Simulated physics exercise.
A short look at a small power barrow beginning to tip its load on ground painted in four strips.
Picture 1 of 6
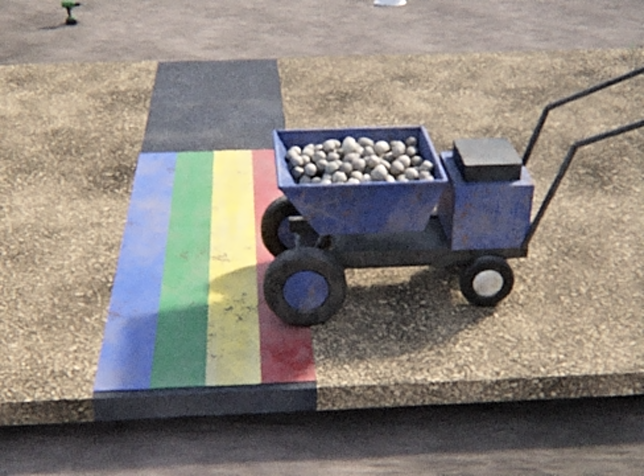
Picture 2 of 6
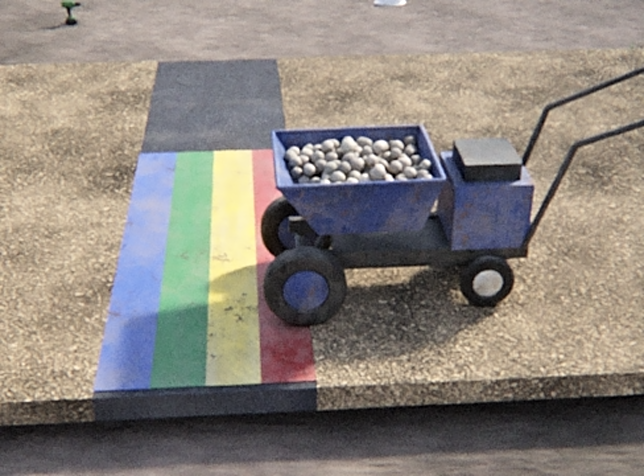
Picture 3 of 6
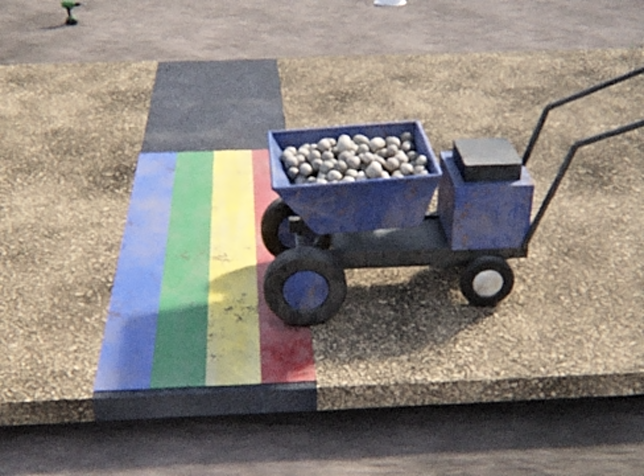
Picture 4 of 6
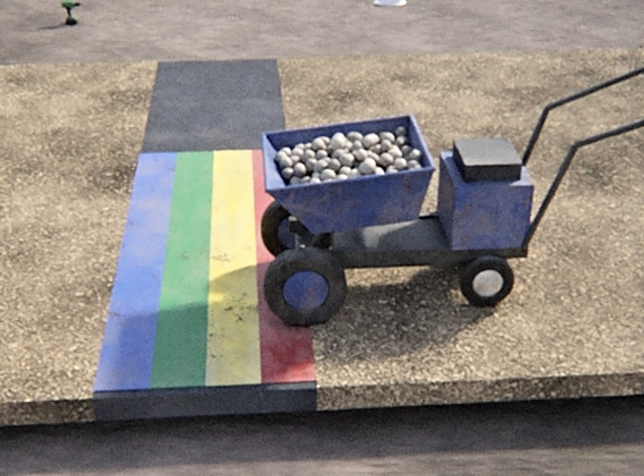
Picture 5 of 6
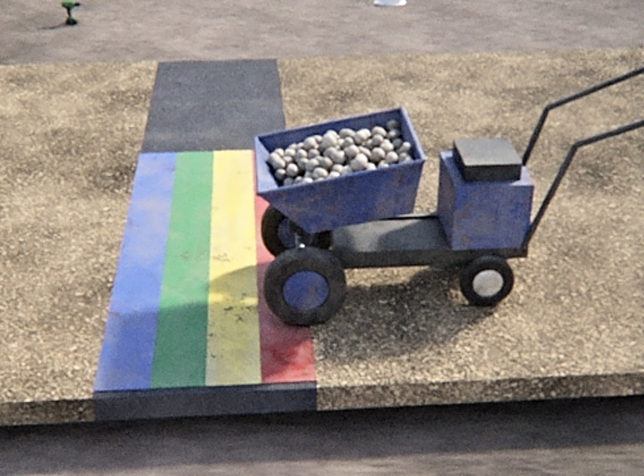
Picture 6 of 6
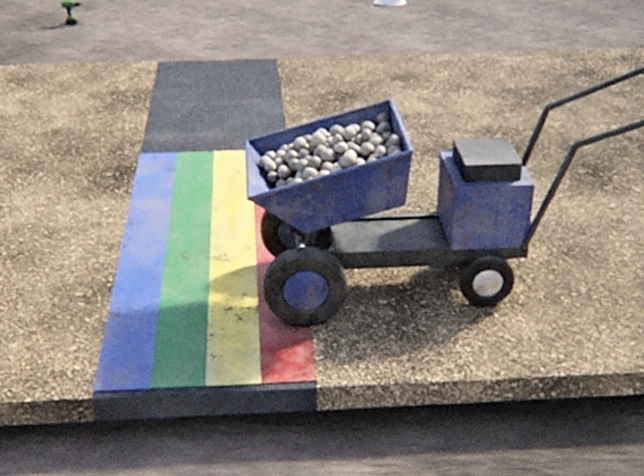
A blue power barrow standing still beside painted strips, its skip of grey pebbles gradually tilting toward the left.
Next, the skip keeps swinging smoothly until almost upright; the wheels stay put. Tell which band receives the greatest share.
I would say the blue band receives it.
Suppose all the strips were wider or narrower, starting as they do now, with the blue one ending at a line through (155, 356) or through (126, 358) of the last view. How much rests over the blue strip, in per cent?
The first one comes out at 30 percent, while the second comes out at 40 percent.
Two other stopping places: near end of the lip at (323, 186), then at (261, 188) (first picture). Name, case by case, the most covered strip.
Case one gives the green one, case two gives the strip in blue.
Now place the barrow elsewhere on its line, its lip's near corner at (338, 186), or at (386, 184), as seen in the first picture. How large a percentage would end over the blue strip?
Position 1 near 20 %, position 2 near 10 %.
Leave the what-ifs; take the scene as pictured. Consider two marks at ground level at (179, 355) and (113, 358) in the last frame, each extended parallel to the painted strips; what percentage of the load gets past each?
About 90 percent, then about 40 percent.
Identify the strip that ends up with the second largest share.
The strip in green.
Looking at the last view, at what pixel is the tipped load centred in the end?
The centre settles at about (137, 291).
Soon, skip tipped steeply; all in the skip.
A while on, skip tipped right over; about two thirds in the skip; a small part over the green strip; a small part over the blue strip; a stray few falling.
Towards the end, skip tipped right over; a small part in the skip; a stray few over the yellow strip; about a quarter over the green strip; about a third over the blue strip; about a quarter off the paint.
Finally, skip tipped right over; none over the red strip; a stray few over the yellow strip; about a quarter over the green strip; about a third over the blue strip; about a quarter off the paint.
